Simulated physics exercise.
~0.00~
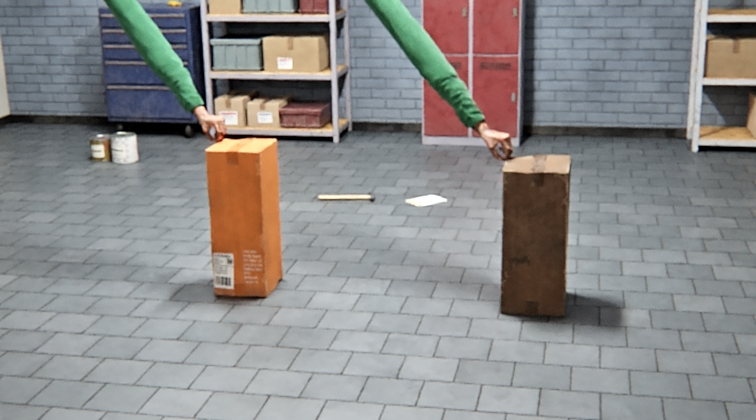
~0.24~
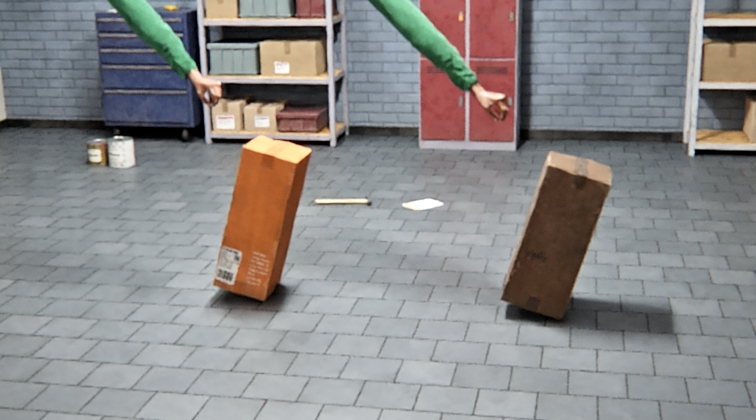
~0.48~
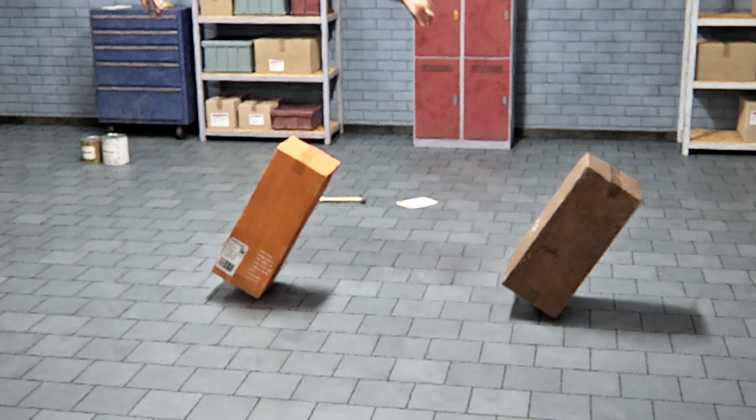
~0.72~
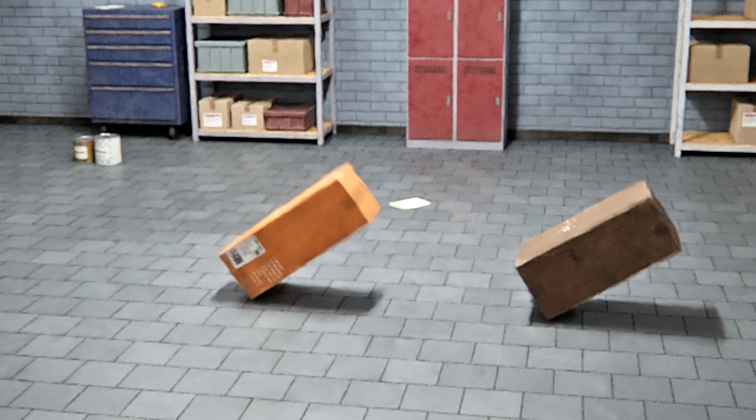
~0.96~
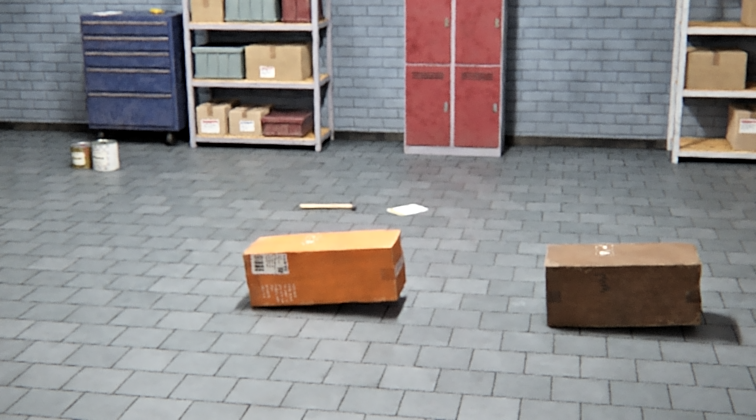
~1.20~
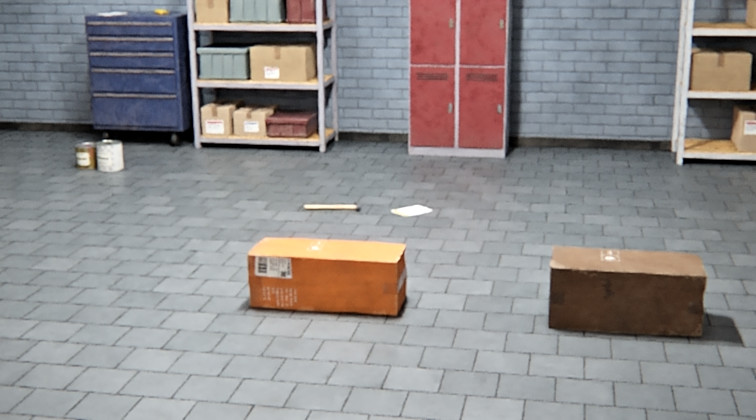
Two tall boxes, orange and brown, tip rightward as hands release them, landing flat.
